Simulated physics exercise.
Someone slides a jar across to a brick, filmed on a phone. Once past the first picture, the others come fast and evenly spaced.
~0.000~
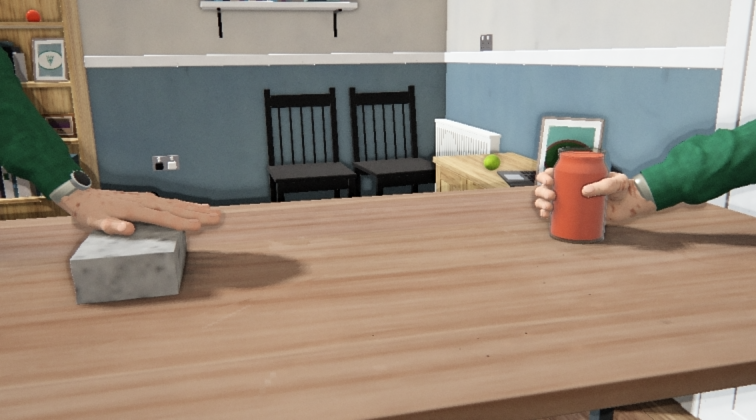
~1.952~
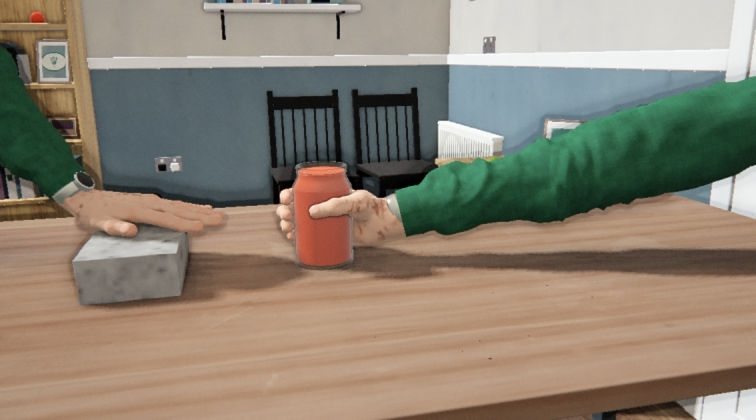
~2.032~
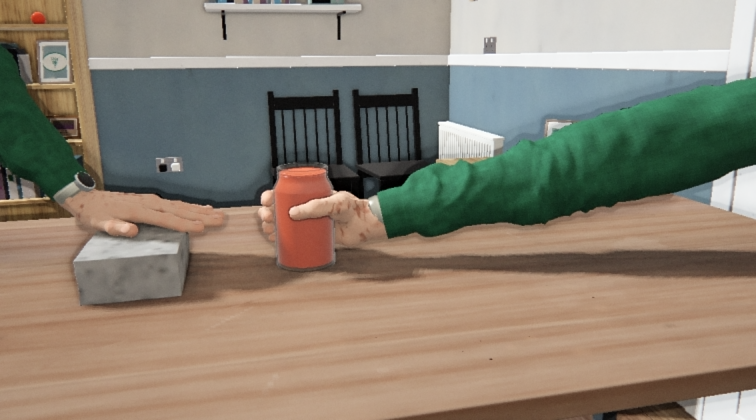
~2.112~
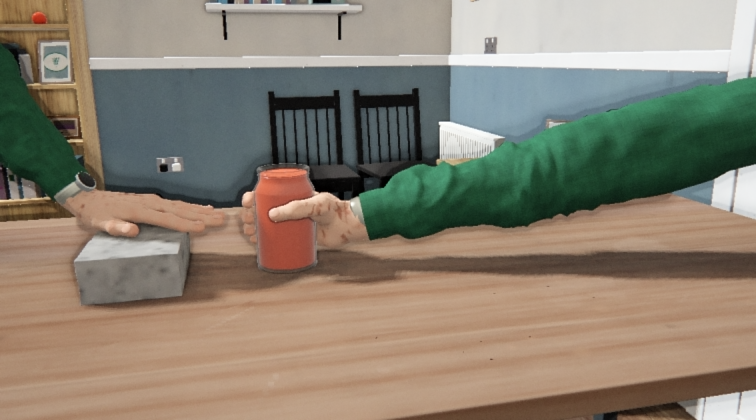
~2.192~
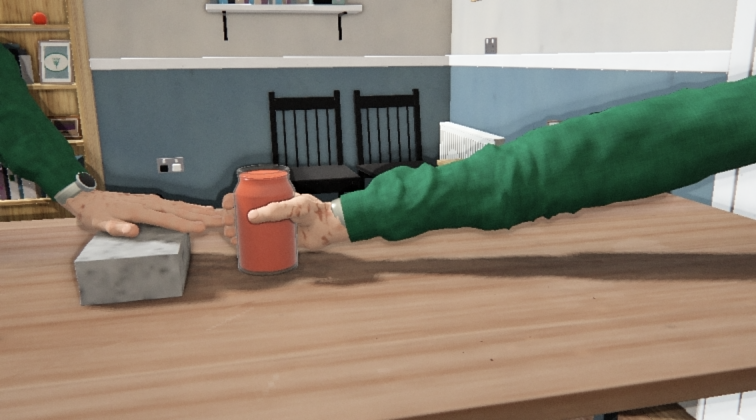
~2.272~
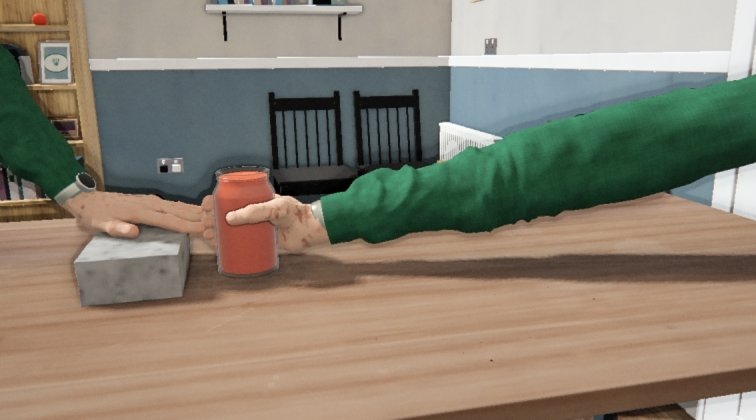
In a room with blue-and-cream walls, black chairs and a wooden bookshelf, the view looks across a wooden tabletop from its near side, almost unmoving. A grey brick sits at left under one green-sleeved person's flat hand, while another green-sleeved hand grips an orange-red jar at right. That hand slides the jar a long way left, then onward in small, even shifts toward the brick, which stays put.
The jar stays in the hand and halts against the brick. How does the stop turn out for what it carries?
I bet the liquid will escape when it halts.
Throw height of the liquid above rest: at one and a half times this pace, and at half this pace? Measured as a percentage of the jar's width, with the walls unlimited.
It climbs to 55 per cent first and to 15 per cent second.
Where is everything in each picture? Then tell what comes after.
In the first picture, at rest; jar (579, 192) nearly full; brick (136, 254).
In the second picture, under way; jar nearly full, surface at (321, 171).
In the third picture, on by 20 px; jar (304, 213) nearly full.
In the fourth picture, on by 20 px; jar nearly full, surface at (284, 173).
In the fifth picture, on by 20 px; jar (266, 216) nearly full.
In the sixth picture, on by 20 px; jar nearly full, surface at (243, 176); brick (140, 257).
Around 2.4 s, the jar meets the brick.
Around 2.4 s, the tomato juice surges up the wall; it has lost some.
Around 3.8 s, the jar stands at the brick; it has lost some.
